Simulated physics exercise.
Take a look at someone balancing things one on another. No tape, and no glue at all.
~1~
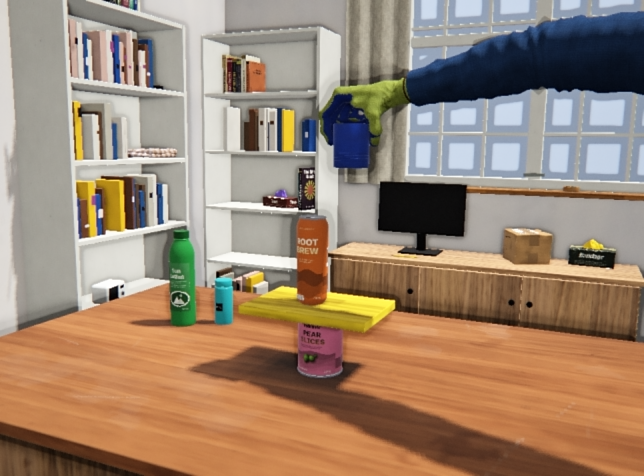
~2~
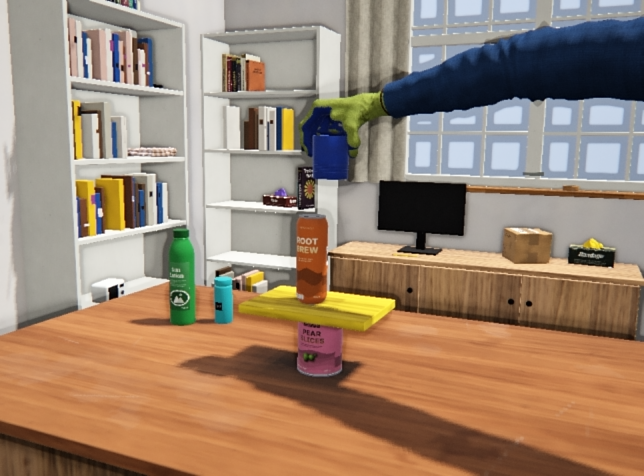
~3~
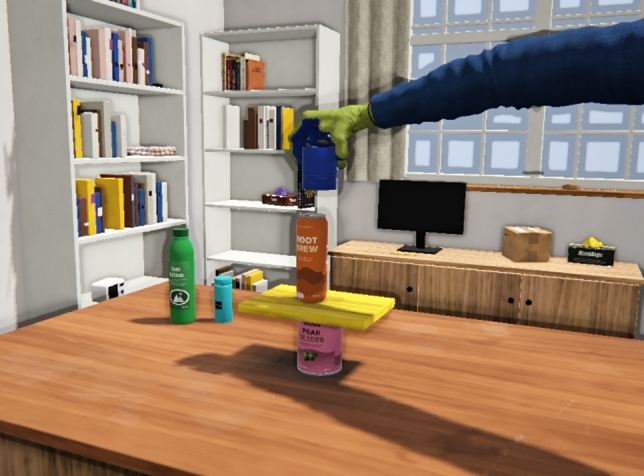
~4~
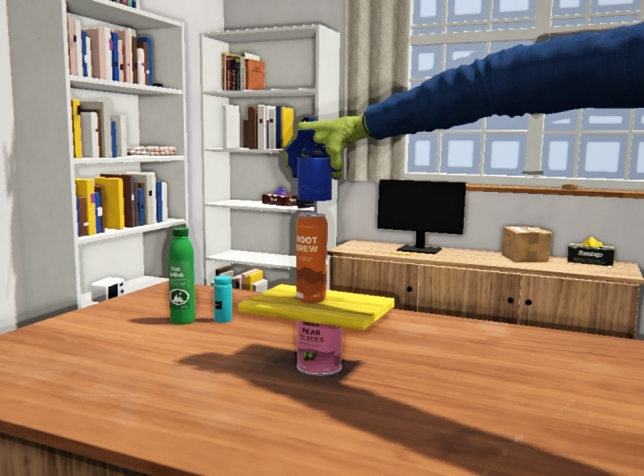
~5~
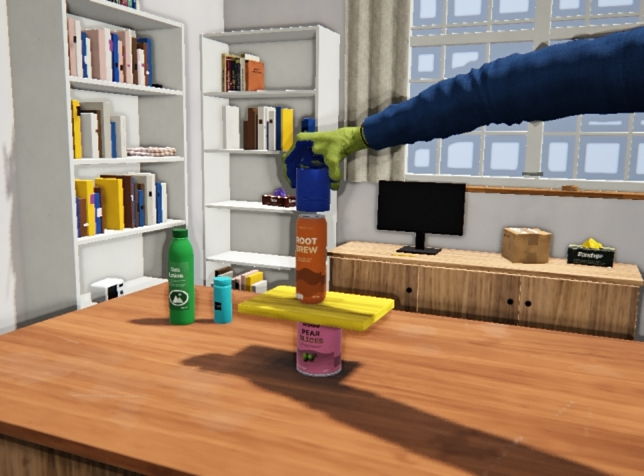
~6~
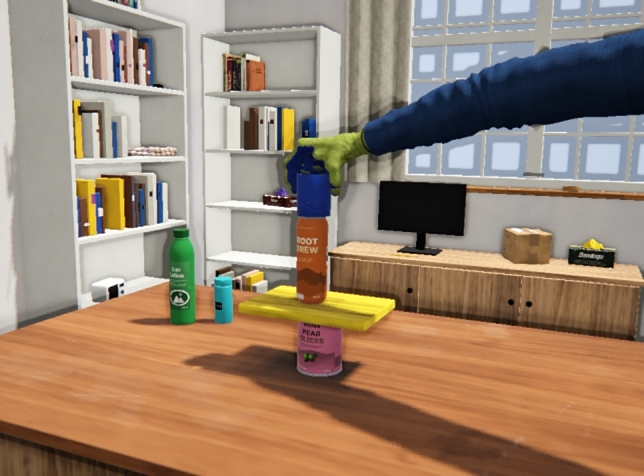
The clip opens on a wooden table where an orange can stands on a yellow board atop a pink tin, beside a green bottle and turquoise shaker. A green-gloved hand carries a blue cup leftward and down, then sets it on the orange can, still gripping it.
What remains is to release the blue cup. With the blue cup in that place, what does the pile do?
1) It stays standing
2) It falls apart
The answer is 1.
Then, 1.00 s after the last picture, nothing has stirred.
Then, 2.10 s after the last picture, things are still on the move.
At rest, all 6 in place. Seen from the same camera at the end, blue cup near (314, 196). The pile holds.
